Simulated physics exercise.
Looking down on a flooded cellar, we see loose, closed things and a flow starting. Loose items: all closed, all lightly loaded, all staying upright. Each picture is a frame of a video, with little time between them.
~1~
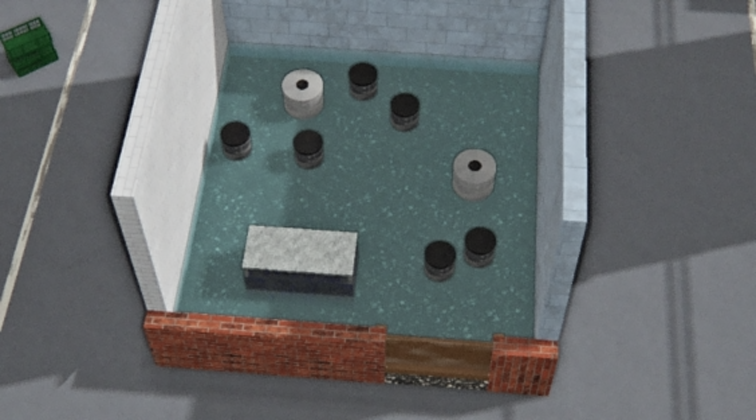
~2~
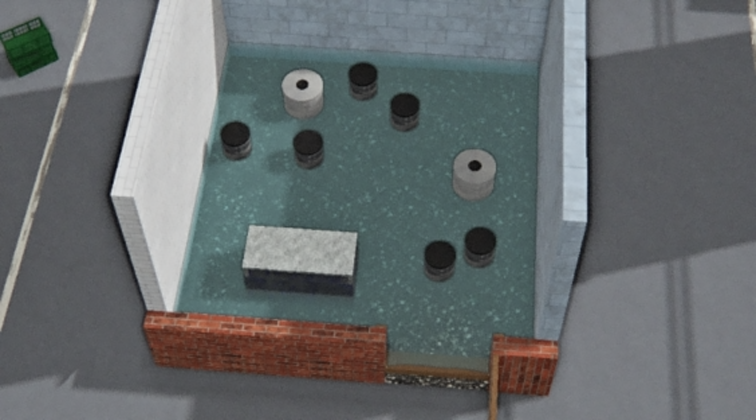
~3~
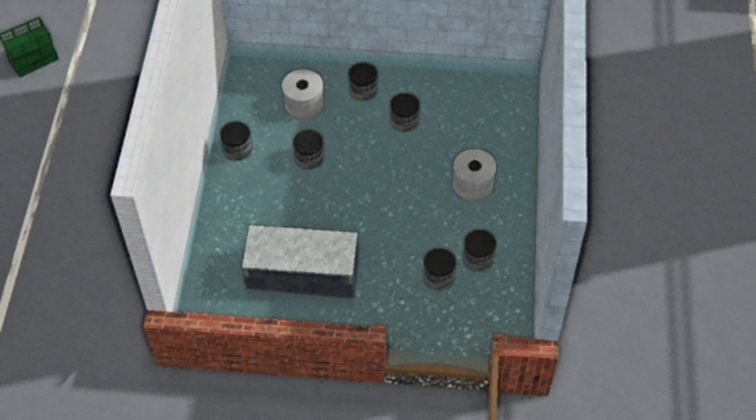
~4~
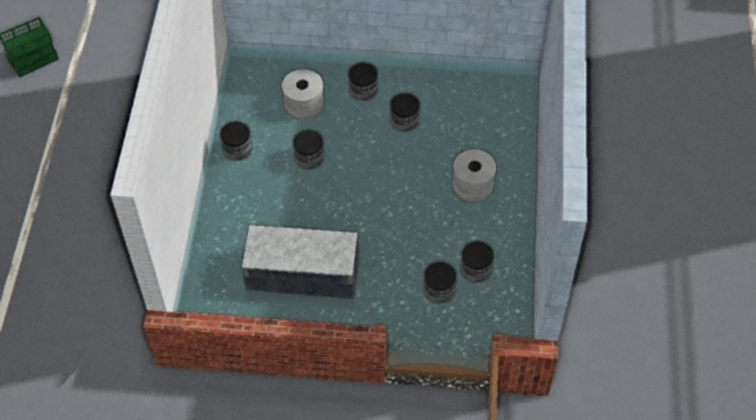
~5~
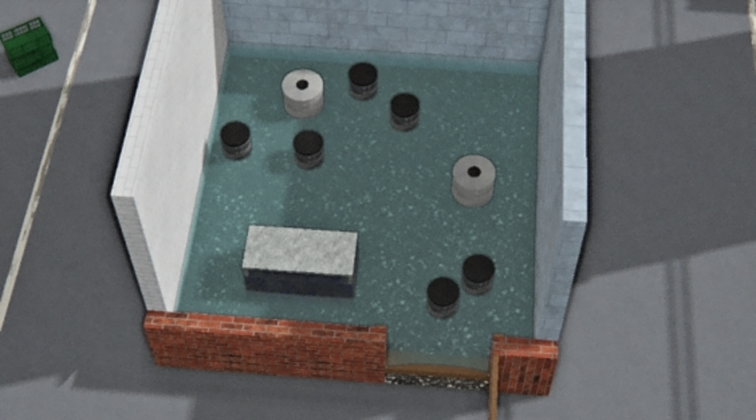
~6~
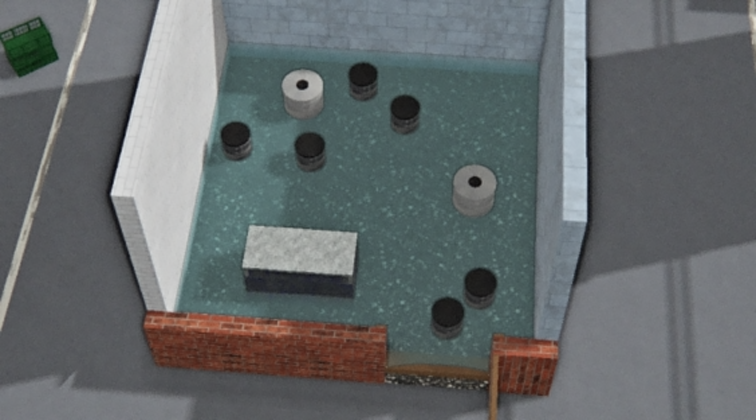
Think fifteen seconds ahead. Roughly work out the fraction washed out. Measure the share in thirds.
The fraction that goes is likely to be a third up to two thirds.
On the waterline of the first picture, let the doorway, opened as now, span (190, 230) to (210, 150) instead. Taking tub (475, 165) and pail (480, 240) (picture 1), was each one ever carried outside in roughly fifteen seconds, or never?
In that order: Never escapes, never escapes.
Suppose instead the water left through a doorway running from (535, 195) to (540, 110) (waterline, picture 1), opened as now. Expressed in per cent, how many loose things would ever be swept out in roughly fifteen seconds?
About 60 %.
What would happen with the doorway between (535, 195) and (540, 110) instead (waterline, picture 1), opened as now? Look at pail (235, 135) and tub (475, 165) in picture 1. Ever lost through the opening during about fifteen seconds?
Held back and swept away.
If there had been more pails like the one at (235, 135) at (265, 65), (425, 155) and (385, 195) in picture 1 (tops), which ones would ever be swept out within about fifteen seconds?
Going one by one, I'd say it doesn't leave, then it leaves, then it leaves.
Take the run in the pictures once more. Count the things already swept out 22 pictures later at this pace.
By that point the tally is 3.
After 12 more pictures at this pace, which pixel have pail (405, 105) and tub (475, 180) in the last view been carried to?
The first top is near (422, 147) and the second near (478, 309).
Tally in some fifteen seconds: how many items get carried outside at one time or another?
It comes out at 3.
A moment on, 1 of 8 are out; 7 afloat.
Next, 2 of 8 are out; 6 afloat.
Later, 3 of 8 are out; 5 afloat.
In the end, 3 of 8 are out; 5 afloat.
